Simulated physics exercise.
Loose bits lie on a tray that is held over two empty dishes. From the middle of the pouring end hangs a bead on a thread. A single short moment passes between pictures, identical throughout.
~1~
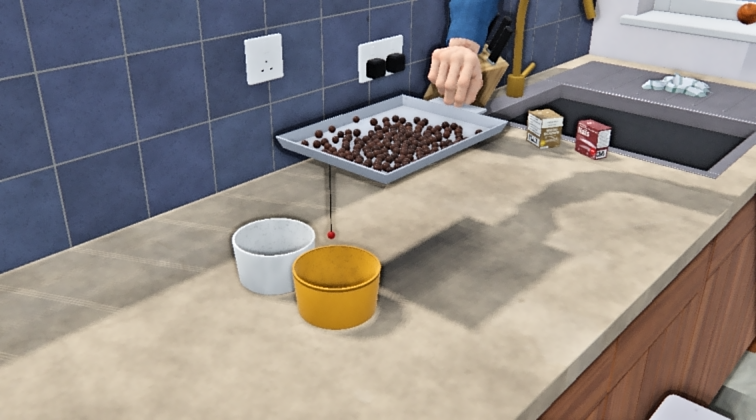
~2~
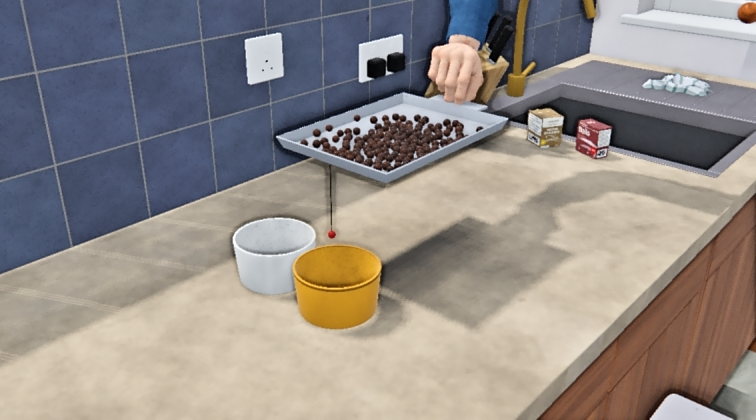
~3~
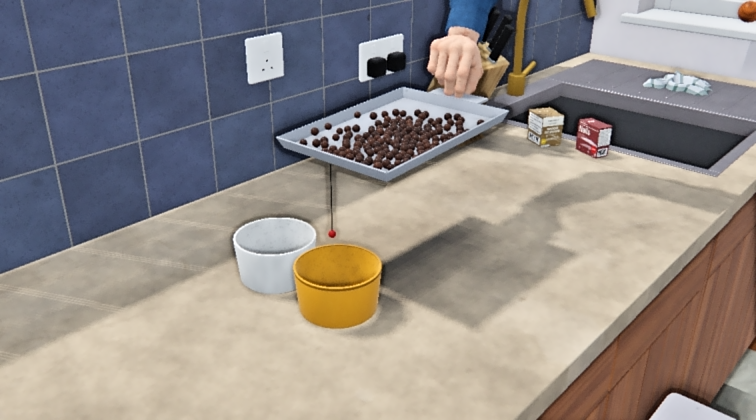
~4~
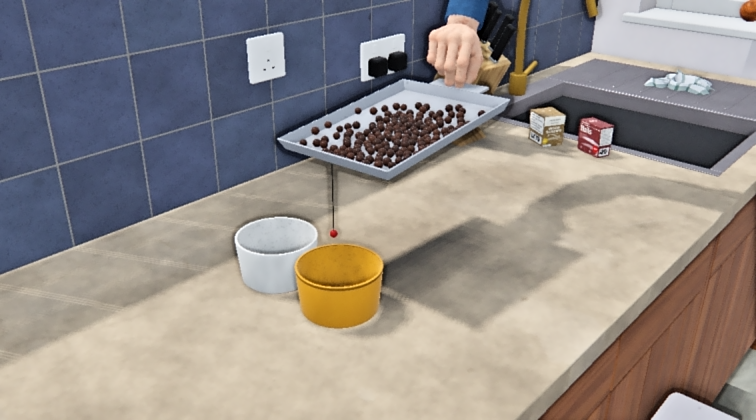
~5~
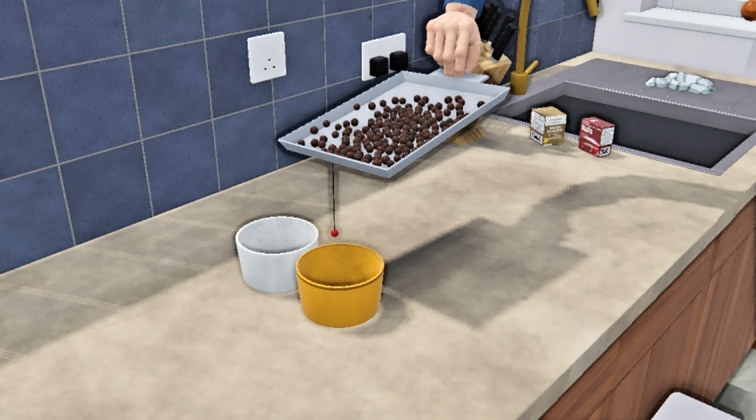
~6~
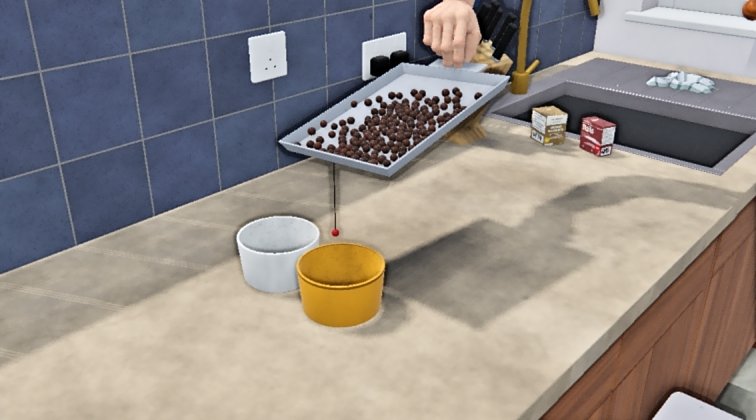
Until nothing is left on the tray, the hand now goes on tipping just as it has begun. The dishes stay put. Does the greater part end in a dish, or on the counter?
Majority caught.
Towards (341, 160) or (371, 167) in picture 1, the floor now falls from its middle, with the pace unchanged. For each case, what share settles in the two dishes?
The first try gives close to 90 percent; the next gives 60 percent.
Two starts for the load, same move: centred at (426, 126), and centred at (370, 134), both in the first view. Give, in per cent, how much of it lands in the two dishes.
Close to 90 %, followed by close to 90 %.
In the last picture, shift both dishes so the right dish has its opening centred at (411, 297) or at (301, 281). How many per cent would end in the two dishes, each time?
10, then 10 %.
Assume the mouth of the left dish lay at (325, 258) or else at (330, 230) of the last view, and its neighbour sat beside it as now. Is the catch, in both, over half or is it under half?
So that's a lesser portion the first time round, a lesser portion the second.
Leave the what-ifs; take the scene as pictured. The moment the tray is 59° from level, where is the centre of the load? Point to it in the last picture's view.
Roughly at (300, 167).
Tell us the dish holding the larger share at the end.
Looking at the end state, it is the left-side one.
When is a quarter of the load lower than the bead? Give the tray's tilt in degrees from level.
At roughly 55°.
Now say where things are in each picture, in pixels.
In the first picture, corners of the pouring end at (283, 136) and (386, 172), level; middle of the load at (398, 142), chocolate balls; left dish at (244, 268); right dish at (306, 301); bead on its thread at (331, 235).
In the second picture, corners of the pouring end at (283, 136) and (386, 171), level; middle of the load at (398, 140).
In the third picture, corners of the pouring end at (283, 137) and (386, 170), tipped barely, lowest at the left corner; middle of the load at (398, 137).
In the fourth picture, corners of the pouring end at (284, 138) and (387, 168), tipped a little, lowest at the left corner; middle of the load at (398, 133), a stray few on the move.
In the fifth picture, corners of the pouring end at (285, 139) and (387, 166), tipped a little, lowest at the left corner; middle of the load at (396, 129), a small part on the move.
In the sixth picture, corners of the pouring end at (286, 140) and (387, 165), tipped a little, lowest at the left corner; middle of the load at (391, 126), most on the move; left dish at (248, 266); right dish at (310, 299).
Soon after the last picture, tray tipped steeply; about half on the tray; a small part in the right dish; about a quarter in the left dish; a stray few outside both; about a quarter in the air.
A little later, tray tipped right over; about a quarter in the right dish; most in the left dish; a small part outside both; a stray few in the air.
Later still, tray tipped past a quarter turn; about a quarter in the right dish; most in the left dish; a small part outside both.
At rest, tray tipped past a quarter turn; about a quarter in the right dish; most in the left dish; a small part outside both.
